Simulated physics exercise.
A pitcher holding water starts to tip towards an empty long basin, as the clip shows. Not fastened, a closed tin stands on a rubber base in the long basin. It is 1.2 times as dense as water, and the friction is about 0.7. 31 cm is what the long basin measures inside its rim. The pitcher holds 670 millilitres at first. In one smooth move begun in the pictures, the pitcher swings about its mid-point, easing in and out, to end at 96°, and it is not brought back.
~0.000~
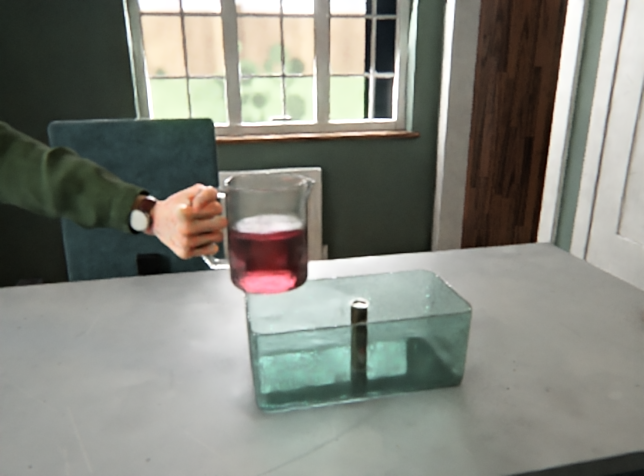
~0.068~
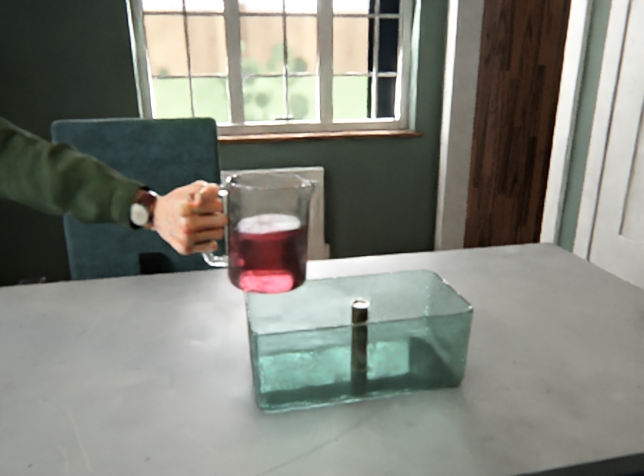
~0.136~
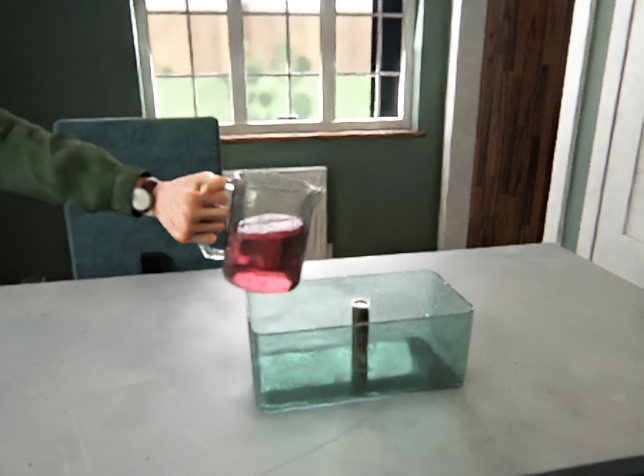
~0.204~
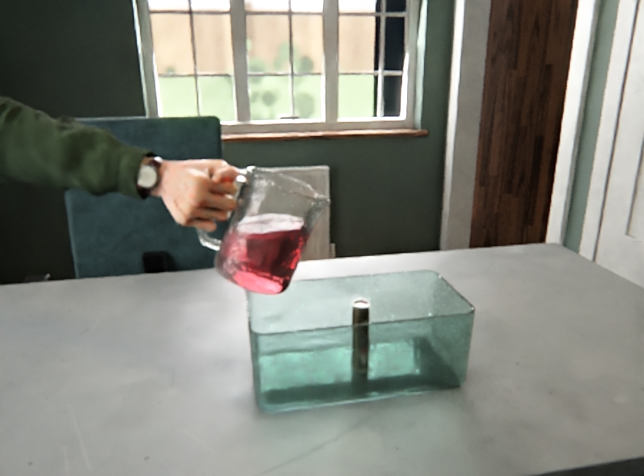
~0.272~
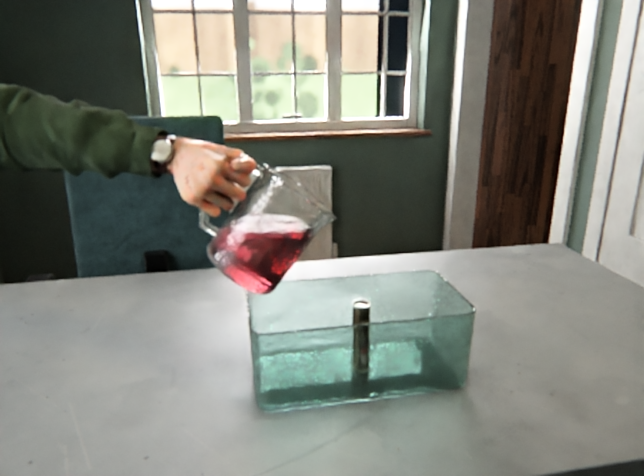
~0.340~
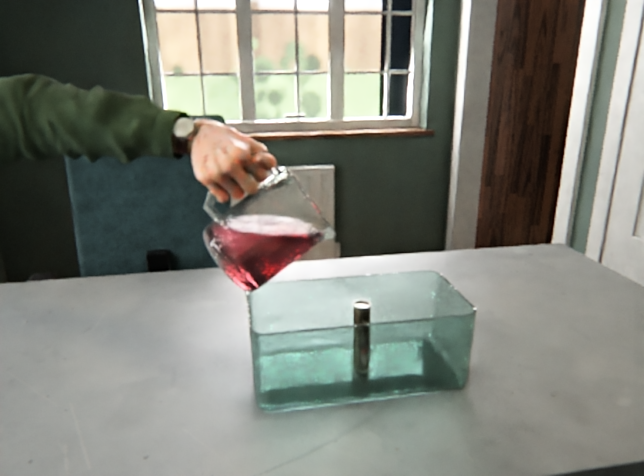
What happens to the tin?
It's down.
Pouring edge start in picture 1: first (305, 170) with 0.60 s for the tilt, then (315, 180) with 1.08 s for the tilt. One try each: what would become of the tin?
First it tips over; then it tips over.
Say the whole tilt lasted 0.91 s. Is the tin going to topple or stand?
The tin tips over.
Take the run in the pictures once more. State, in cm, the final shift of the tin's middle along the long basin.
About 7.5 cm.
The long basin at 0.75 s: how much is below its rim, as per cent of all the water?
Roughly 52 per cent.
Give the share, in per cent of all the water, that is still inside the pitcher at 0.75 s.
34 per cent or so.
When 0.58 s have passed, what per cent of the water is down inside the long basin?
Roughly 10 percent of it.
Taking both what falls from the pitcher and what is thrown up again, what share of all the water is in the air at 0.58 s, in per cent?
Around 18 in a hundred.
Then, 0.58 s in, the tilt is 94° and 72 per cent is still to pour; the tin stands where it began.
Then, 0.75 s in, the tilt is 96° and 34 per cent is still to pour; the tin stands where it began.
Then, 0.93 s in, the tilt is 96° and 16 per cent is still to pour; the tin stands where it began.
Then, 1.13 s in, the tilt is 96° and 7 per cent is still to pour; the tin lies on its side.
Finally, the tin lies on its side.
